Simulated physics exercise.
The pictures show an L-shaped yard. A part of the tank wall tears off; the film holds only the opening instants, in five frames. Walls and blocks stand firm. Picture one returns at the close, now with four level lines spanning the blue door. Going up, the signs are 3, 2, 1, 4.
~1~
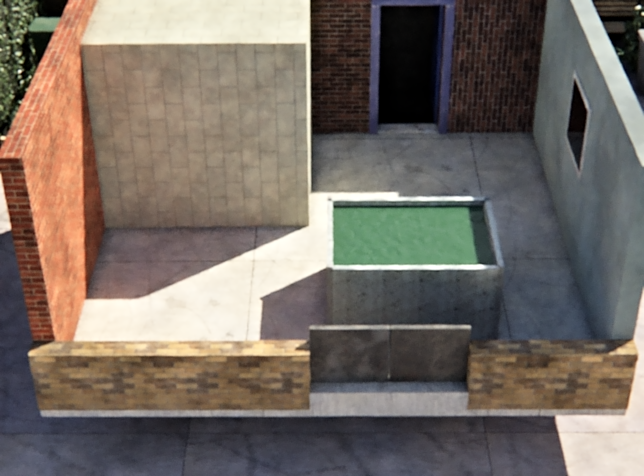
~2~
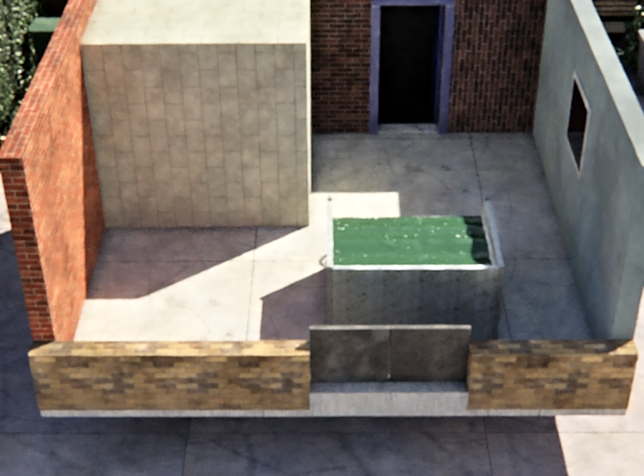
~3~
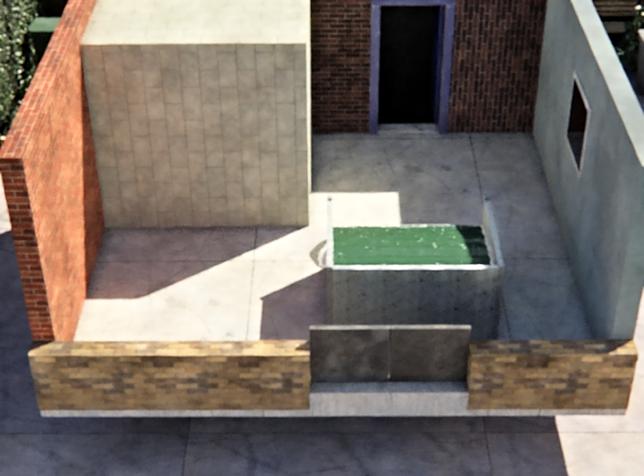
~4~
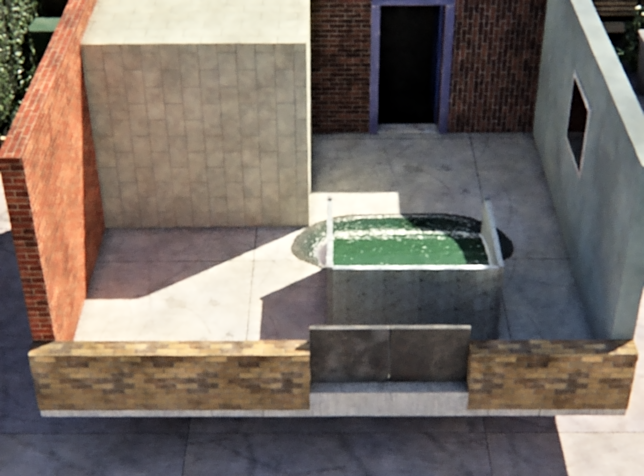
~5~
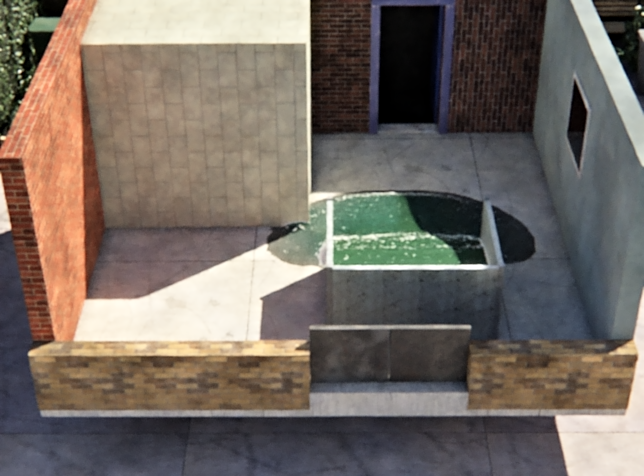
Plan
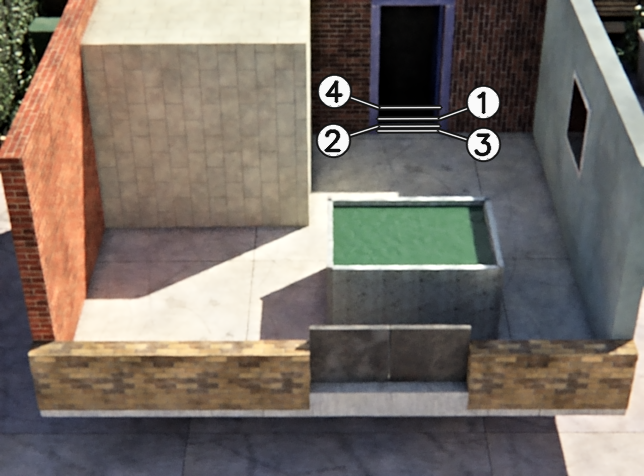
Green water sat still in a square tank in a walled yard, then sank a little and spilled out past the tank's sides, spreading in a widening round pool across the pale paved ground.
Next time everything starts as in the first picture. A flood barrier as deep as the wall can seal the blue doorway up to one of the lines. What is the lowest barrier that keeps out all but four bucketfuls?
I would pick mark 4.
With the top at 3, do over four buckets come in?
Yes, that goes wrong.
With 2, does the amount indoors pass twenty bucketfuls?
Yes, clearly.
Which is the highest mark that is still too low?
It is 1.
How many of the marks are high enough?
One of them.
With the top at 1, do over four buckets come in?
Yes.
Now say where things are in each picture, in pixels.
Water in the tank at rest, its middle at (412, 237); foot of the blue doorway at (408, 133); shut gate at (390, 336).
Water covers 2 % of the ground, its front hidden from here.
Water covers 6 % of the ground, its front hidden from here.
Water covers 11 % of the ground and shows as far out as (305, 235).
Water covers 19 % of the ground and shows as far out as (444, 195).
On the marked copy, 1 at (408, 118); 2 at (408, 126); 3 at (408, 130); 4 at (409, 107); from the bottom up 3, 2, 1, 4.
For mark 1, about 15 bucketfuls get in.
For mark 2, dozens of bucketfuls pour in.
For mark 3, dozens of bucketfuls pour in.
For mark 4, a bucket or two gets in.
